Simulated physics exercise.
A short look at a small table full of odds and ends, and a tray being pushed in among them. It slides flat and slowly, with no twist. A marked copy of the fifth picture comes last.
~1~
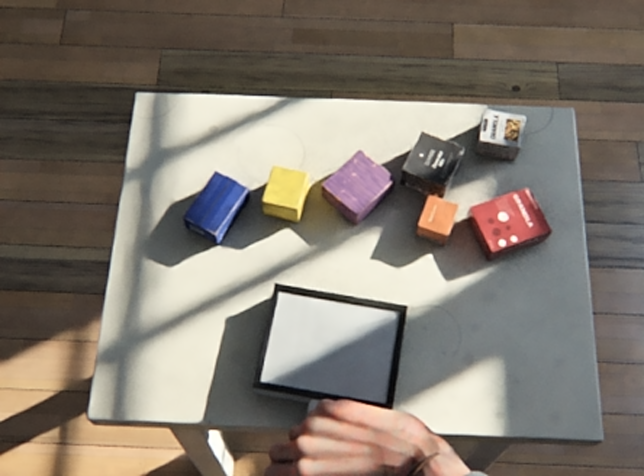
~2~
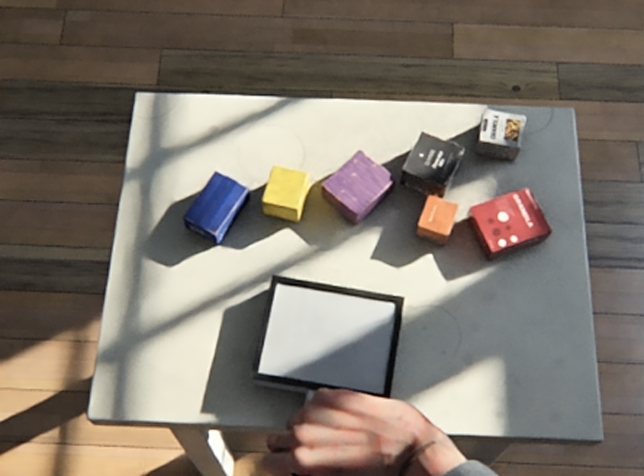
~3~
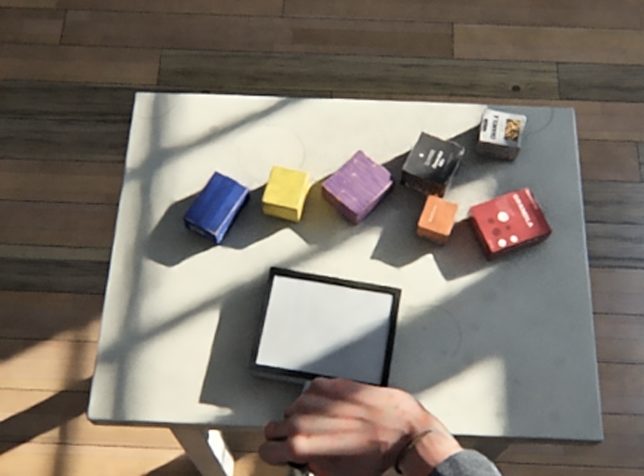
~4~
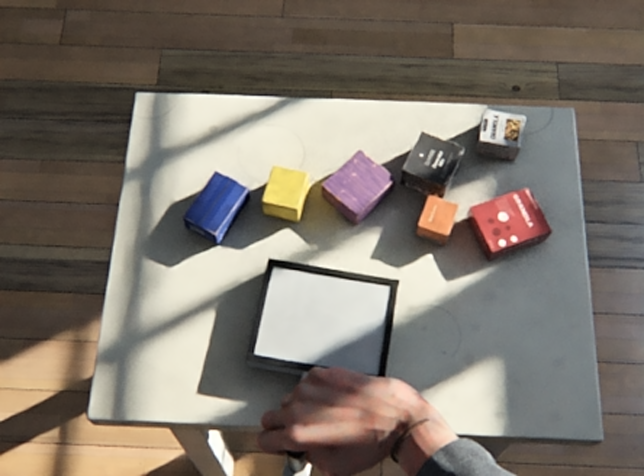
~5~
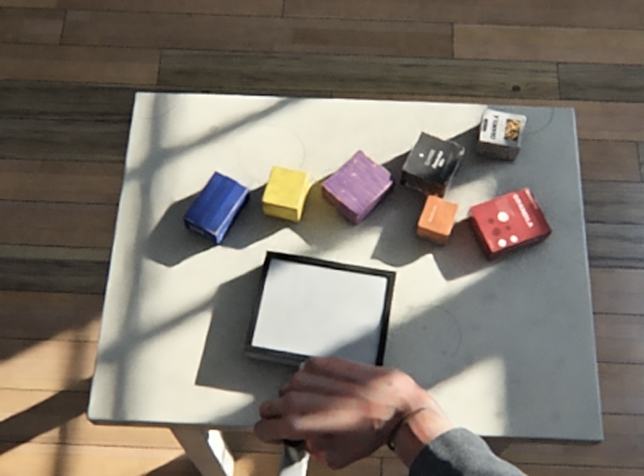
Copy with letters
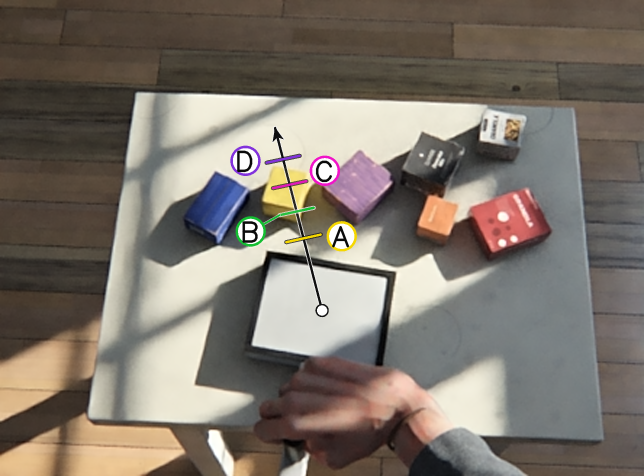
A black-rimmed tray sliding slowly away from a hand at the table's near edge, toward a scatter of colourful small boxes.
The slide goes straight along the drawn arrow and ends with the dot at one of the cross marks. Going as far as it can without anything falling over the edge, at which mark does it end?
As far as tick D.
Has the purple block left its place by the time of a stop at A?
Yes.
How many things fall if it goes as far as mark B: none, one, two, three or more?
The count is none.
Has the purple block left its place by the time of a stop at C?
Yes.
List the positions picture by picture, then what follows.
Tray (332, 346); purple block (358, 187); white packet (500, 136), in the first frame.
Tray (329, 337); orange box (437, 220), in the second frame.
Tray (327, 328); blue box (217, 208), in the third frame.
Tray (324, 320); yellow block (286, 194), in the fourth frame.
Tray (322, 311); white packet (500, 136); orange box (437, 220); black packet (432, 166), in the fifth frame.
On the marked copy, A at (303, 239); B at (297, 211); C at (290, 185); D at (283, 159); the arrow from (322, 311) to (275, 128); the white dot at (322, 311).
With D. Early on, tray (307, 257); purple block (358, 184); yellow block (286, 185).
Further on, tray (293, 203); purple block (365, 140); yellow block (281, 136).
At the end, tray (283, 165); yellow block (278, 101); purple block (371, 118); nothing has fallen.
As for the rest, A is safe but short; B is safe but short; C is safe but short.
